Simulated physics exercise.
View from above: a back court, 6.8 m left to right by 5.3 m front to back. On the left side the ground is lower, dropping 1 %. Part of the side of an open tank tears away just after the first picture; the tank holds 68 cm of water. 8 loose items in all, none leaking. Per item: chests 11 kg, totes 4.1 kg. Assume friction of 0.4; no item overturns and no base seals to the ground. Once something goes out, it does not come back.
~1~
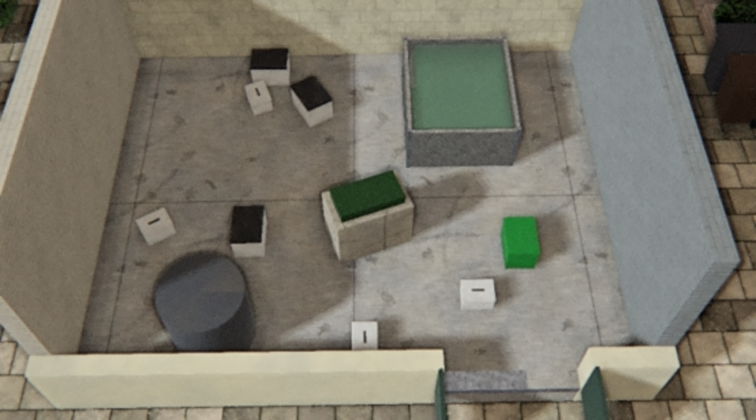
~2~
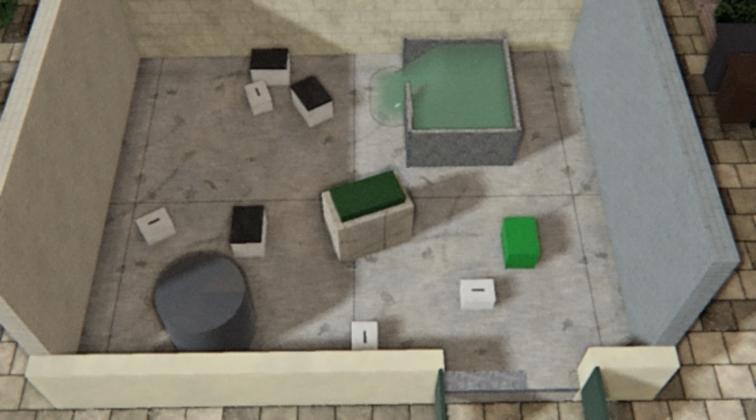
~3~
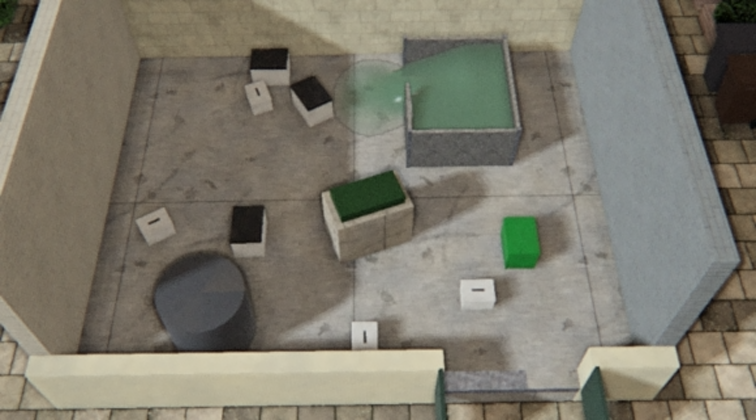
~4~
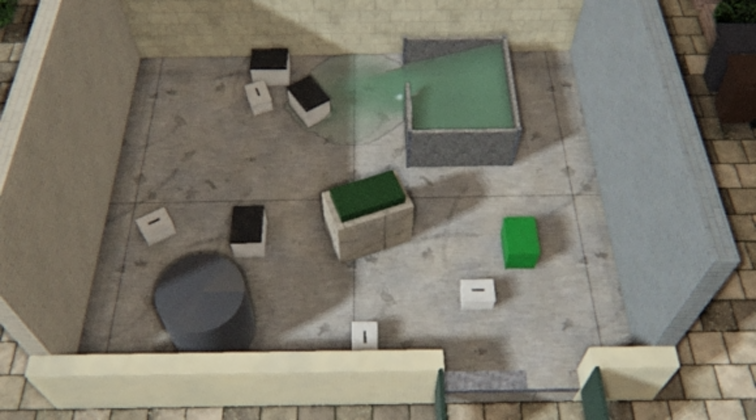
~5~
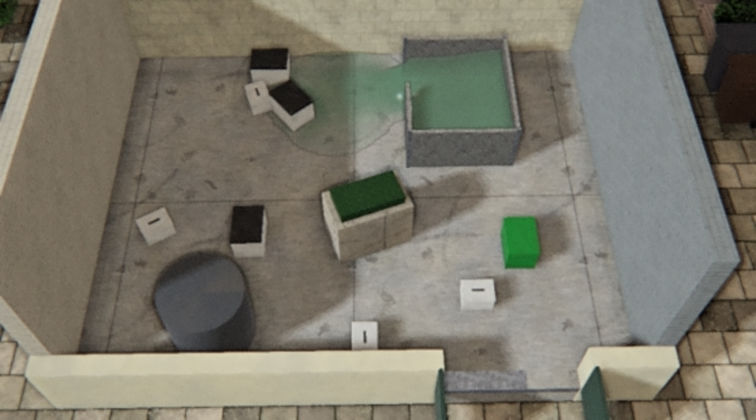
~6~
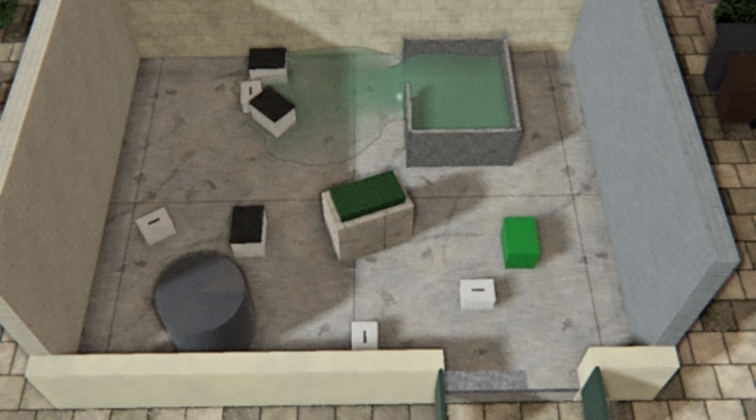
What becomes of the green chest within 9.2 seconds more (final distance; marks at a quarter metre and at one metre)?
It keeps near its spot.
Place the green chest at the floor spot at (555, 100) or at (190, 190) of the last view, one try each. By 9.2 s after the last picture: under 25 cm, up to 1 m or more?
Try one: It hardly moves. Try two: It is washed away.
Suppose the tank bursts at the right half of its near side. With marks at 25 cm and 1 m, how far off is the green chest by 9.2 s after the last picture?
Result: The green chest goes a long way.
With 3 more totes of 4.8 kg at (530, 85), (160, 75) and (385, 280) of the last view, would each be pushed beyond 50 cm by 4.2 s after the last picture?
Respectively: Smaller, greater, smaller.
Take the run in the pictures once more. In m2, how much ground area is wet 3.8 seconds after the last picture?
Roughly 20 m2 of it is wet.
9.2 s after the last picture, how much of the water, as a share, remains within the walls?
Some 98 per cent remains.
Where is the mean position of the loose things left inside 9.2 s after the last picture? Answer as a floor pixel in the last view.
It works out to somewhere near (352, 273) on the floor.
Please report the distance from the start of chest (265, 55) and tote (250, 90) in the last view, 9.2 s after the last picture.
In turn: 300 cm, 200 cm.
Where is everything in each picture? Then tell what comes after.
The first picture shows the green chest at (522, 235) rests on the ground; 2.4 m2 under water; 0 of 8 have shifted.
The second picture shows the green chest at (522, 235) rests on the ground; 2.9 m2 under water; 0 of 8 have shifted.
The third picture shows the green chest at (522, 235), on the bottom; water covers 3.7 m2; 0 of 8 have shifted.
The fourth picture shows the green chest at (522, 235), on the bottom; 4.6 m2 under water; 0 of 8 have shifted.
The fifth picture shows the green chest at (522, 235) rests on the ground; 5.4 m2 under water; 1 of 8 have shifted.
The sixth picture shows the green chest at (522, 235) rests on the ground; 6.3 m2 under water; 2 of 8 have shifted.
Then, 1.2 s after the last picture the green chest is near (522, 235), 0.0 m from its start, aground; 0 of 8 are out; 2 afloat.
Then, 3.8 s after the last picture the green chest is near (522, 235), 0.0 m from its start, aground; 0 of 8 are out; 4 afloat.
Then, 6.2 s after the last picture the green chest is near (522, 235), 0.0 m from its start, aground; 0 of 8 are out; 5 afloat.
Then, 9.2 s after the last picture the green chest is near (522, 235), 0.0 m from its start, aground; 0 of 8 are out; 4 afloat.
